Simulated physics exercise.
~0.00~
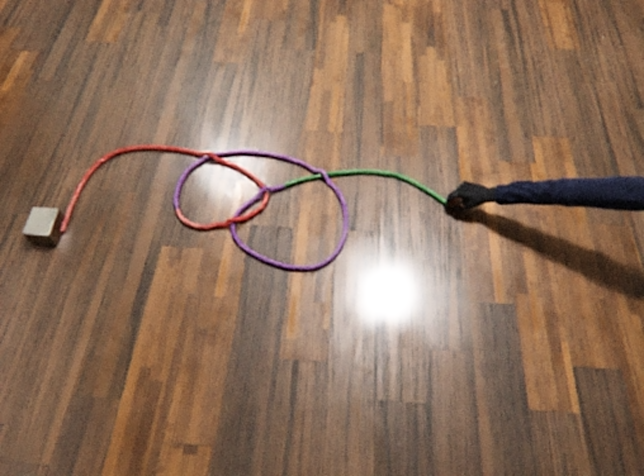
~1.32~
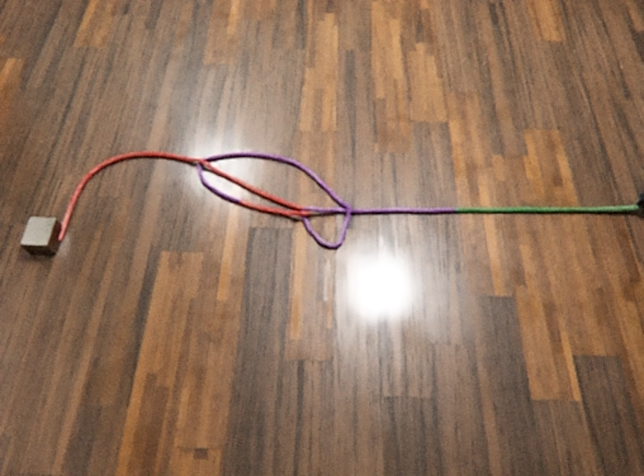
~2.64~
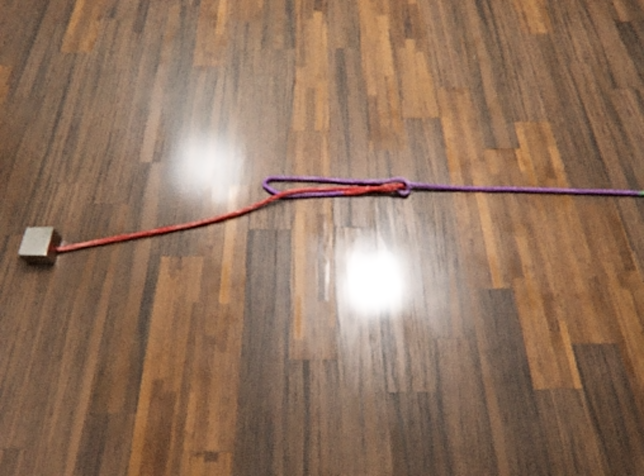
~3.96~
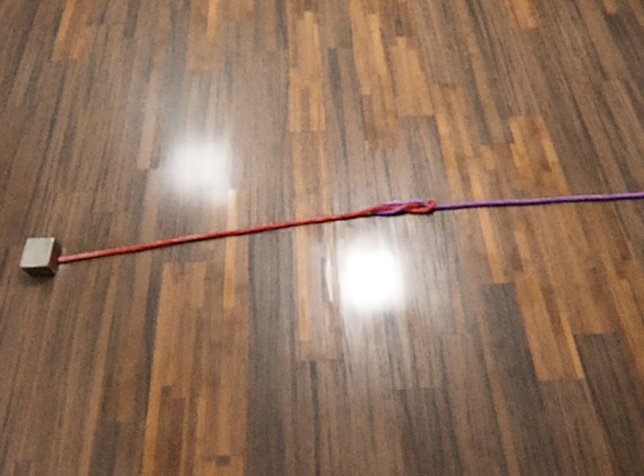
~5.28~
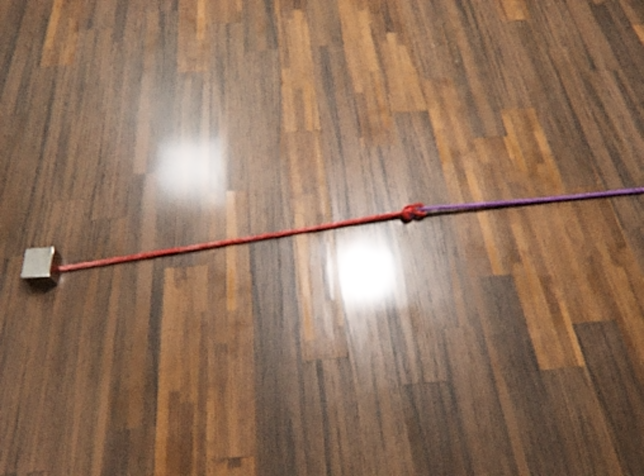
A rope coloured red, purple and green lies in loose, overlapping loops on a wooden floor, its left end fixed to a small pale block and its right end held by a dark hand and sleeve. The hand draws the green end to the right, and the loops flatten and narrow. As the pull continues, the green stretch leaves view and the loops slide right, closing into a slim, twisted bundle. The red stretch beside the block straightens. Finally the bundle cinches into a small, tight knot where red meets purple, with the rope taut on both sides.
